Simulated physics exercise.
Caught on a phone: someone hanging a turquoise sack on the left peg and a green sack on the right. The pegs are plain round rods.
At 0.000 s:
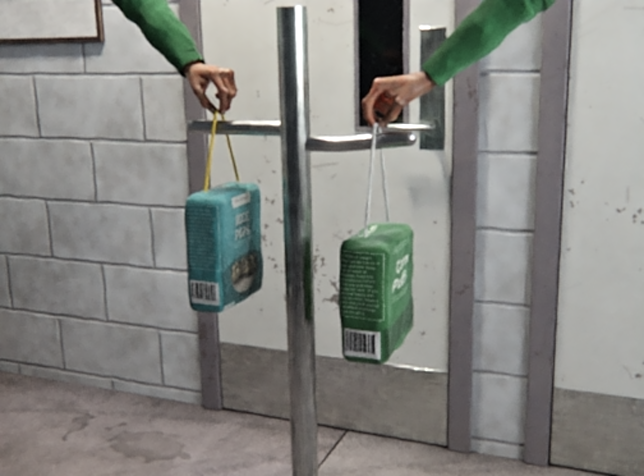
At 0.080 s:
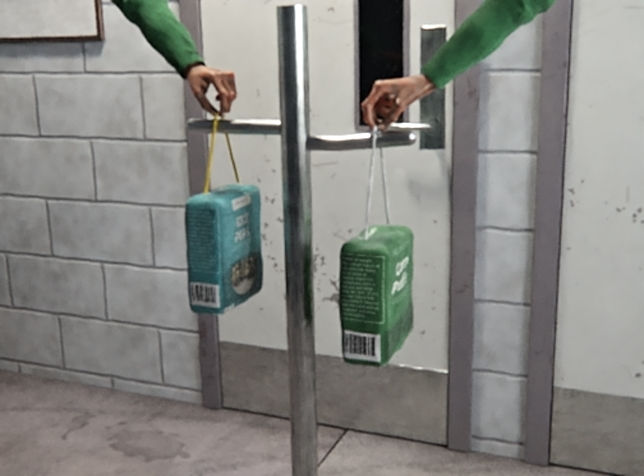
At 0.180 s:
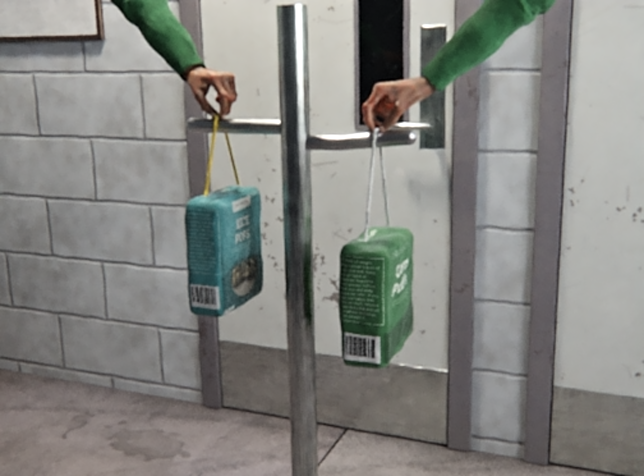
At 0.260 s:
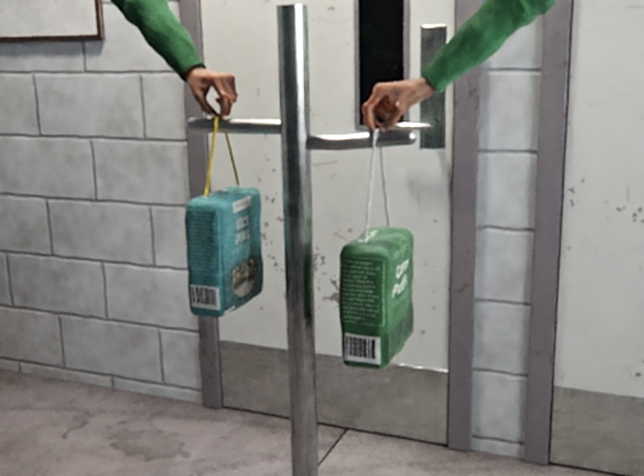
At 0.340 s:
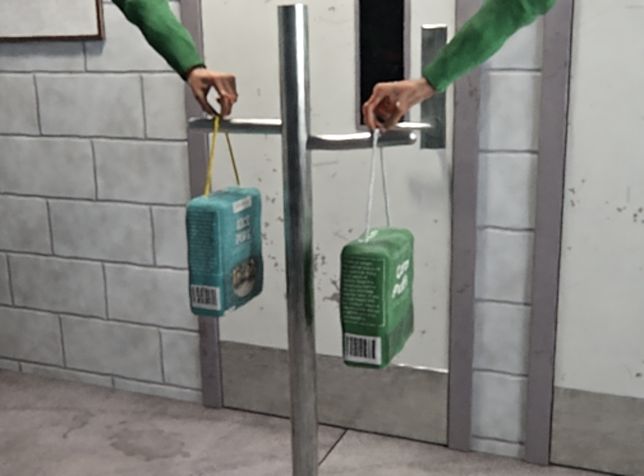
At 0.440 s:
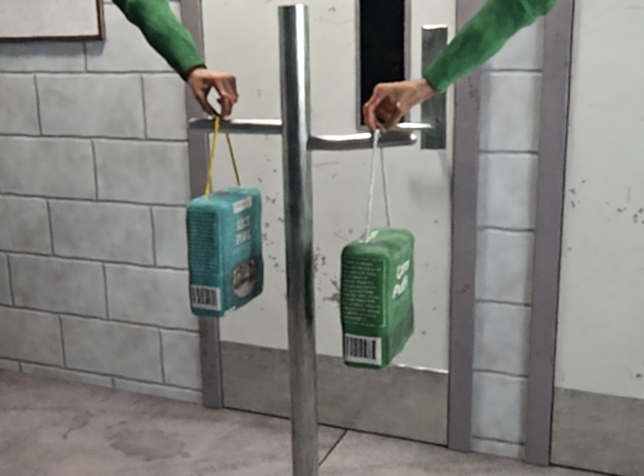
In the video, two green-sleeved arms hold a turquoise sack by a yellow loop on the left and a green sack by a white loop on the right, beside a metal post; the sacks shift very slightly, then hang nearly still.
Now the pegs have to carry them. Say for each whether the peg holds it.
The turquoise sack holds on, the green sack remains on its peg.
After 0.78 s, turquoise sack hanging near (227, 252); green sack hanging near (377, 297).
After 1.16 s, turquoise sack hanging near (226, 253); green sack hanging near (370, 298).
At rest, turquoise sack hanging near (226, 253); green sack hanging near (374, 298). The turquoise sack remains on its peg and the green sack stays hanging.
